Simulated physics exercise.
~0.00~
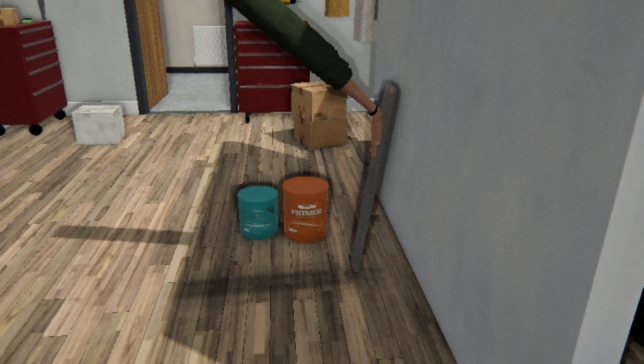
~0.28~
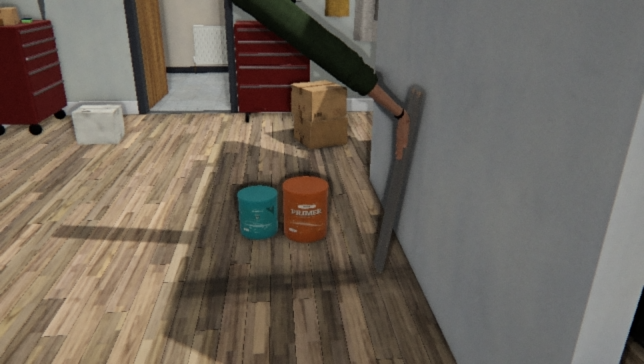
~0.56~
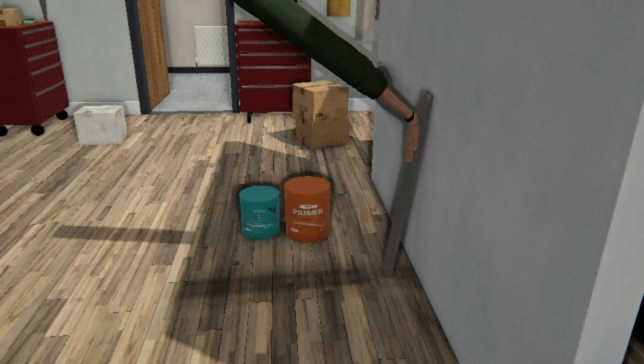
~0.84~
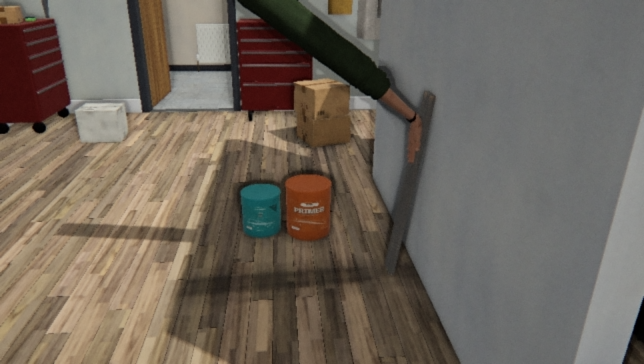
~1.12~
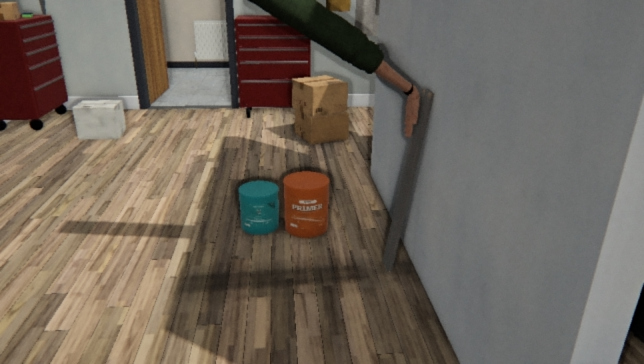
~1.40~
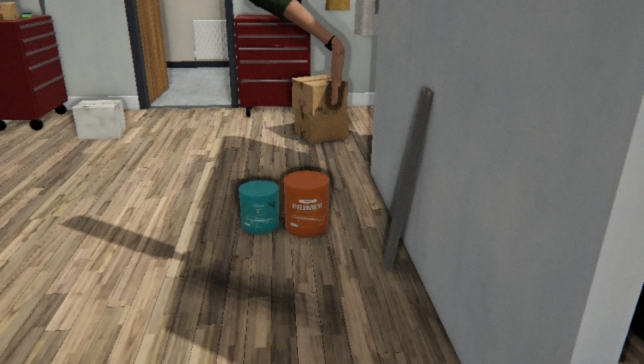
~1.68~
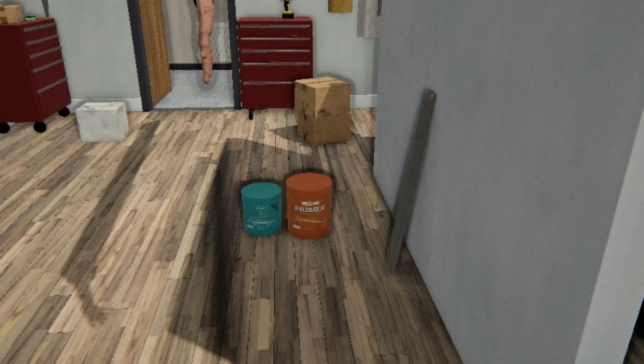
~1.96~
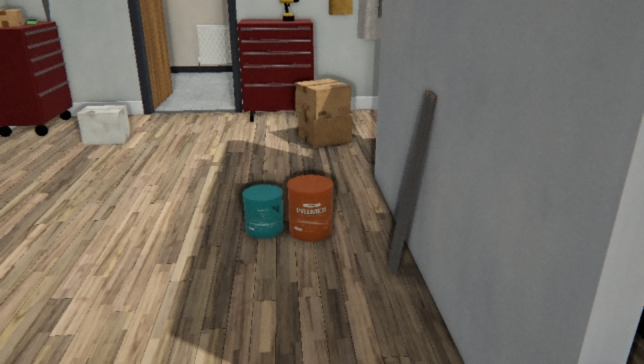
A long grey plank leans against a pale grey wall on the right, held near its top by a hand at the end of a green-sleeved arm. The slightly swaying view looks down across a wood-plank floor, where a turquoise pail and an orange pail stand side by side near the middle, with a cardboard box, red tool cabinets and a whitish box behind. The hand shifts the plank a little to the right along the wall and steadies it. Then it lets go and draws back toward the doorway, passing out of sight. The plank stays leaning, and both pails remain in place.
